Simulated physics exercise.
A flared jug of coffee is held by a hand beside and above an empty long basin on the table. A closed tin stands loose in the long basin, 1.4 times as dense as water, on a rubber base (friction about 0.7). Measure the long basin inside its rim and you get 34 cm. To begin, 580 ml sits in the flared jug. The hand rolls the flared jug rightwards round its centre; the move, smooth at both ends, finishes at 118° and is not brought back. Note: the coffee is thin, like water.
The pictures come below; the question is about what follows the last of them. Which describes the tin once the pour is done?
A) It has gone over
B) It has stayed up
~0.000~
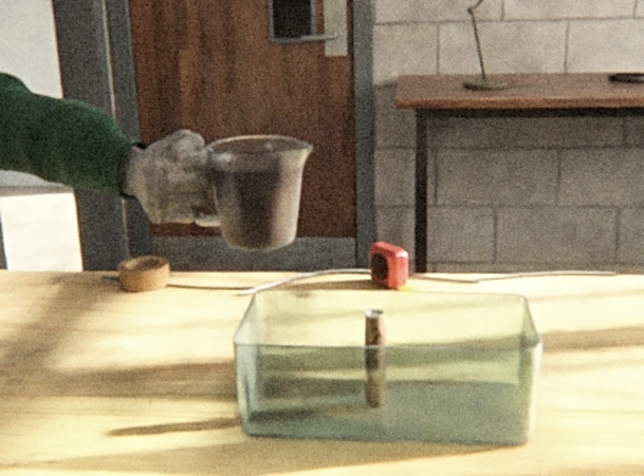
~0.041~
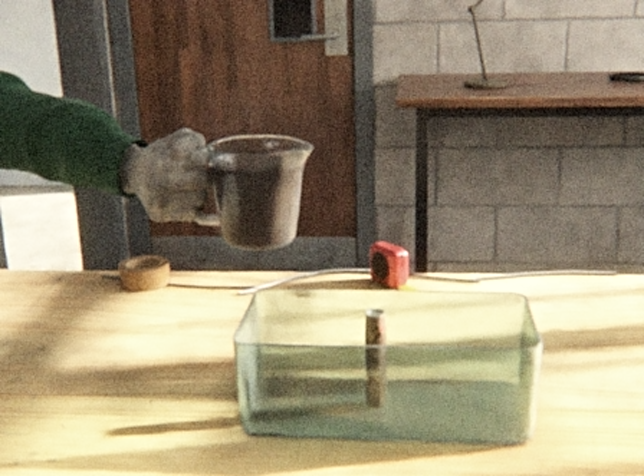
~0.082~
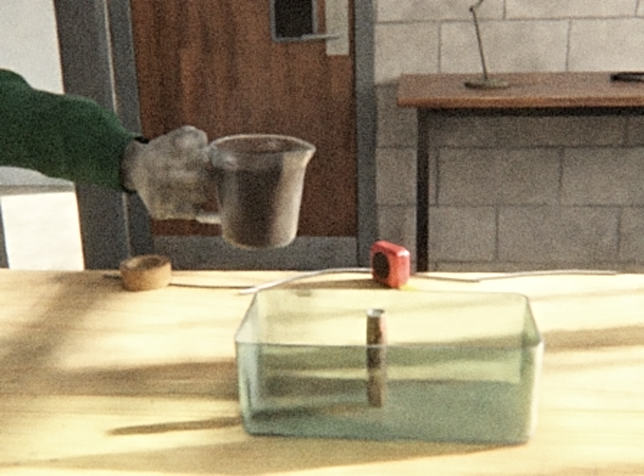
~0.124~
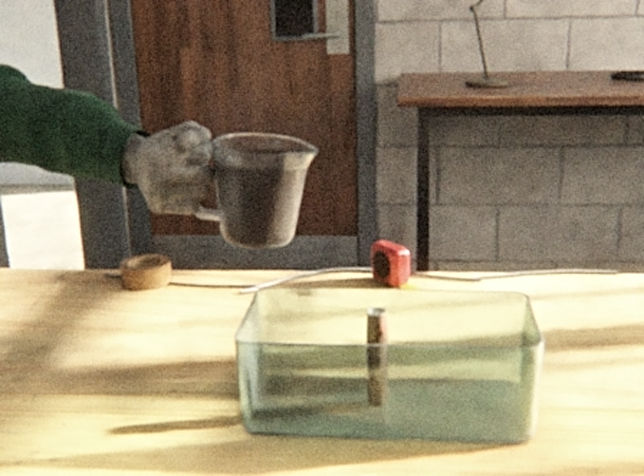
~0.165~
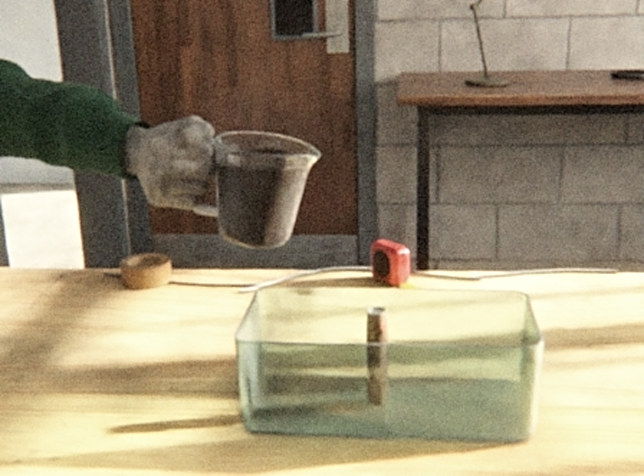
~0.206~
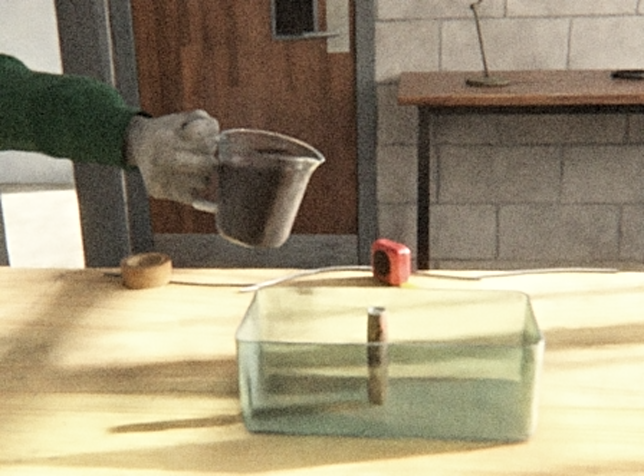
A.
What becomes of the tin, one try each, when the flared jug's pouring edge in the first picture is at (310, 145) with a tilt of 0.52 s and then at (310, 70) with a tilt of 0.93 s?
The tin overturns the first time and overturns the second time.
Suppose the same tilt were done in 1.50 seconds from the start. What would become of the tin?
Well, the tin simply tips.
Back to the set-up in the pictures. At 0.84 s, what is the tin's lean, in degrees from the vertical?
It tilts roughly 5° from upright.
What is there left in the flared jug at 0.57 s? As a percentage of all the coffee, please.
Fraction remaining: Approx. 64 per cent.
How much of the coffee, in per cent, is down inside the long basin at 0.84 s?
Some 78 per cent.
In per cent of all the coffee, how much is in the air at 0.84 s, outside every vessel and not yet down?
Some 14 % is up in the air.
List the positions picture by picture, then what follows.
It leans 0°; its right rim is at (312, 147); the coffee meets the walls at (214, 160) and (302, 159); the long basin's rim runs from (244, 317) to (533, 321); the tin's top is at (375, 317), in the first picture.
It leans 1°; its right rim is at (313, 147); the coffee meets the walls at (215, 159) and (302, 159), in the second picture.
It leans 2°; its right rim is at (315, 149); the coffee meets the walls at (217, 158) and (304, 160), in the third picture.
It leans 5°; its right rim is at (318, 151); the coffee meets the walls at (219, 157) and (306, 160), in the fourth picture.
It leans 9°; its right rim is at (321, 154); the coffee meets the walls at (221, 156) and (309, 159), in the fifth picture.
It leans 14°; its right rim is at (324, 159); the coffee meets the walls at (223, 157) and (314, 161), in the sixth picture.
After 0.57 s the tilt is 80° and 65 per cent is still to pour; the tin stands where it began.
After 0.84 s the tilt is 115° and 7 per cent is still to pour; the tin leans 5°.
After 1.12 s the tilt is 118° and 0 per cent is still to pour; the tin lies on its side.
After 1.43 s the tilt is 118° and 0 per cent is still to pour; the tin lies on its side.
In the end the tin lies on its side.
